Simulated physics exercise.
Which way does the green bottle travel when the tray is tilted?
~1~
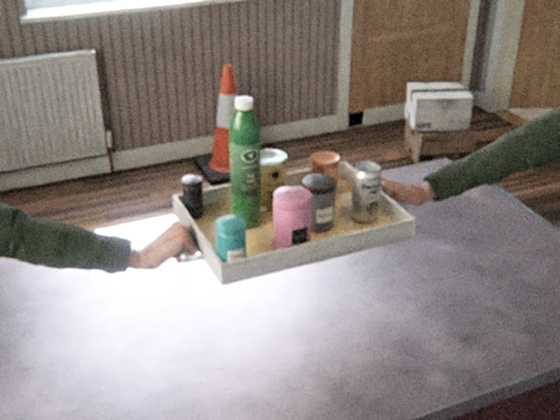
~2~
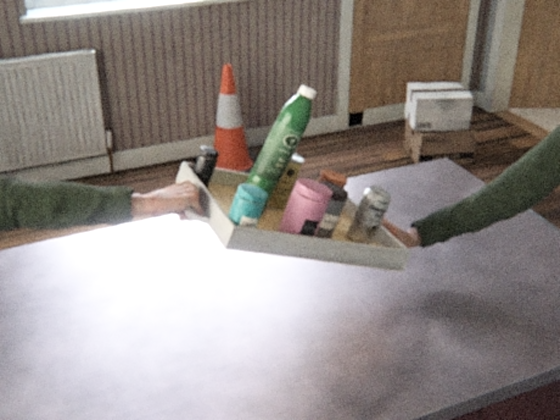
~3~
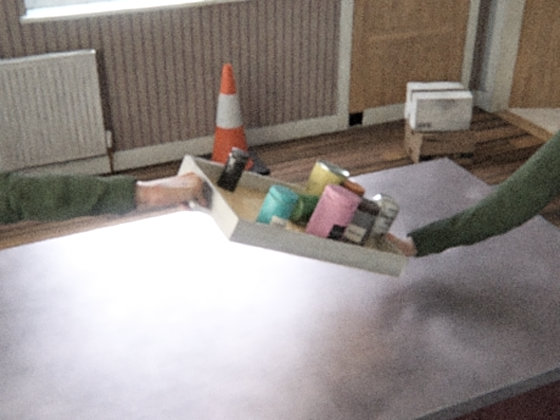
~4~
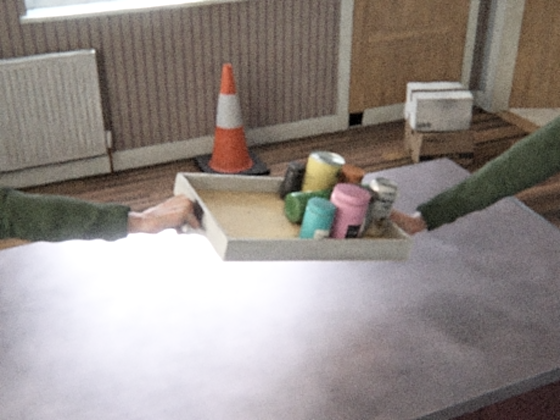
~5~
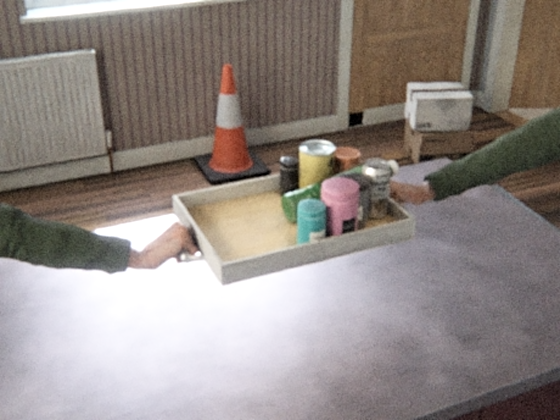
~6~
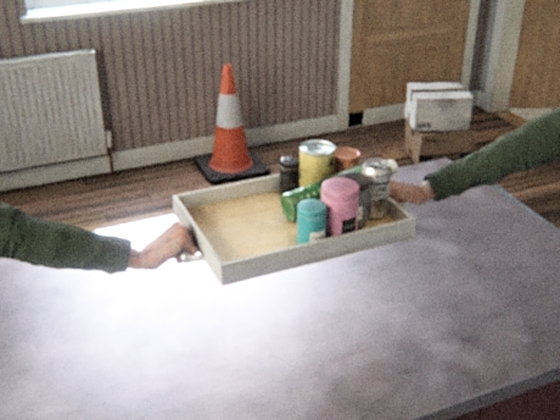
The green bottle moves to the right, toward the lowered edge of the tray.
